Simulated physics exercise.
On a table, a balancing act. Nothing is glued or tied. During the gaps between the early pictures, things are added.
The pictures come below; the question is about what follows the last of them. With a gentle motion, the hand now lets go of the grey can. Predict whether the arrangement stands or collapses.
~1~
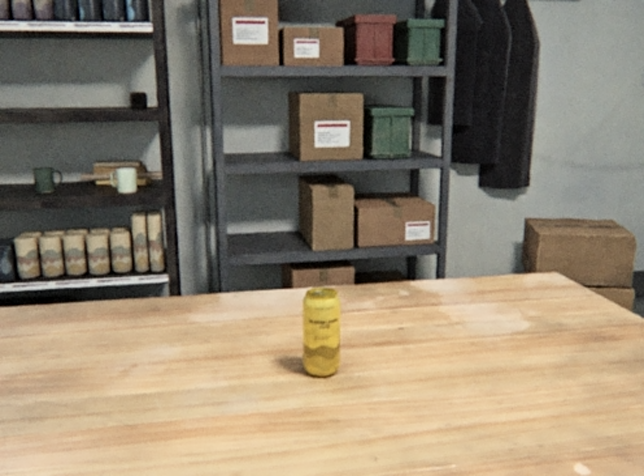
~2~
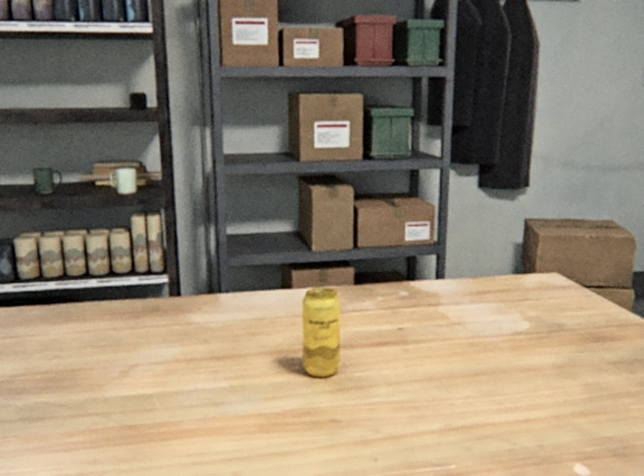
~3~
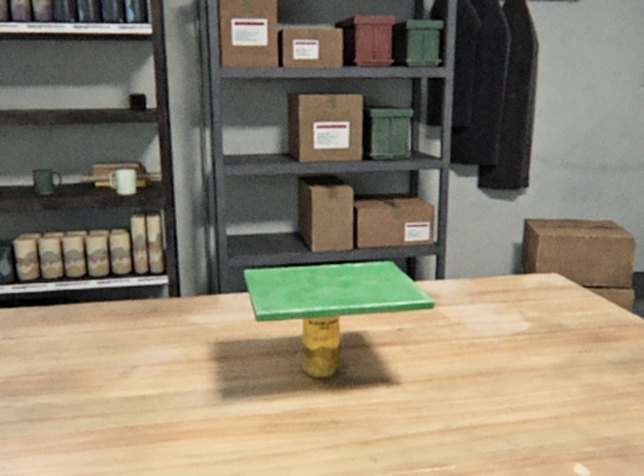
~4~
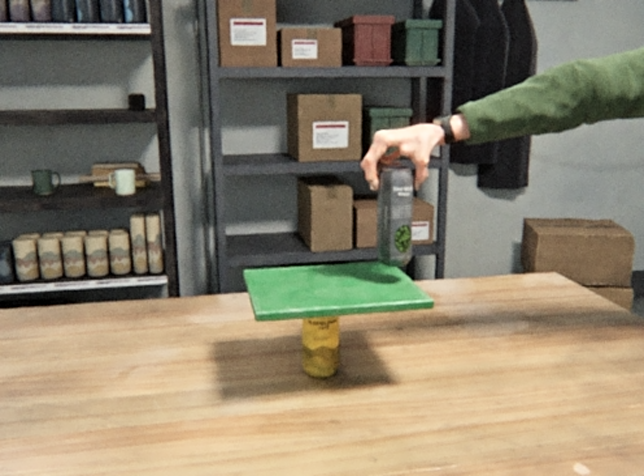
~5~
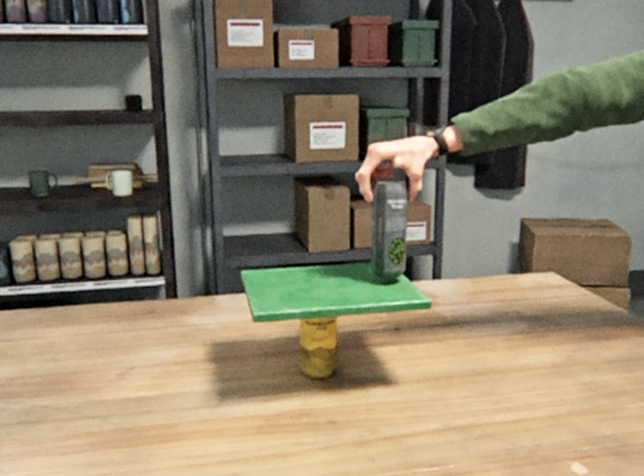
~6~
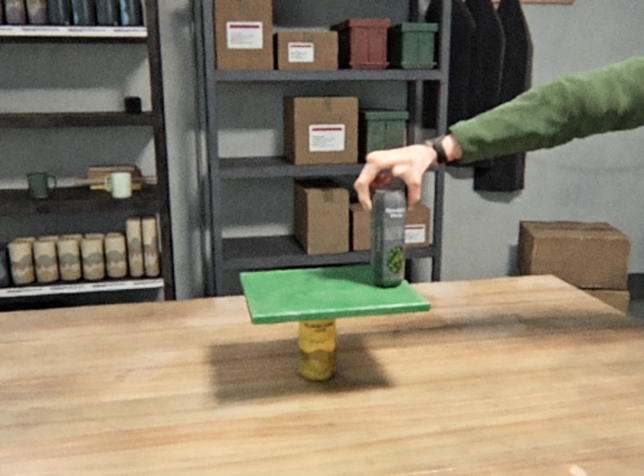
It collapses.
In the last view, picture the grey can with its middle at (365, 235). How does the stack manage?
Outcome: Collapse.
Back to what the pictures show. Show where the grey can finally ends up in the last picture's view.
It finishes at about (451, 351).
Then, 0.40 s later than the last frame, grey can now fallen; green lid tilted by 61°.
Then, 0.70 s later than the last frame, green lid now fallen; yellow can tilted by 28°.
When it is over, fallen, green lid, grey can and yellow can. End places, in pixels of the last picture, grey can near (451, 350). The stack comes apart.
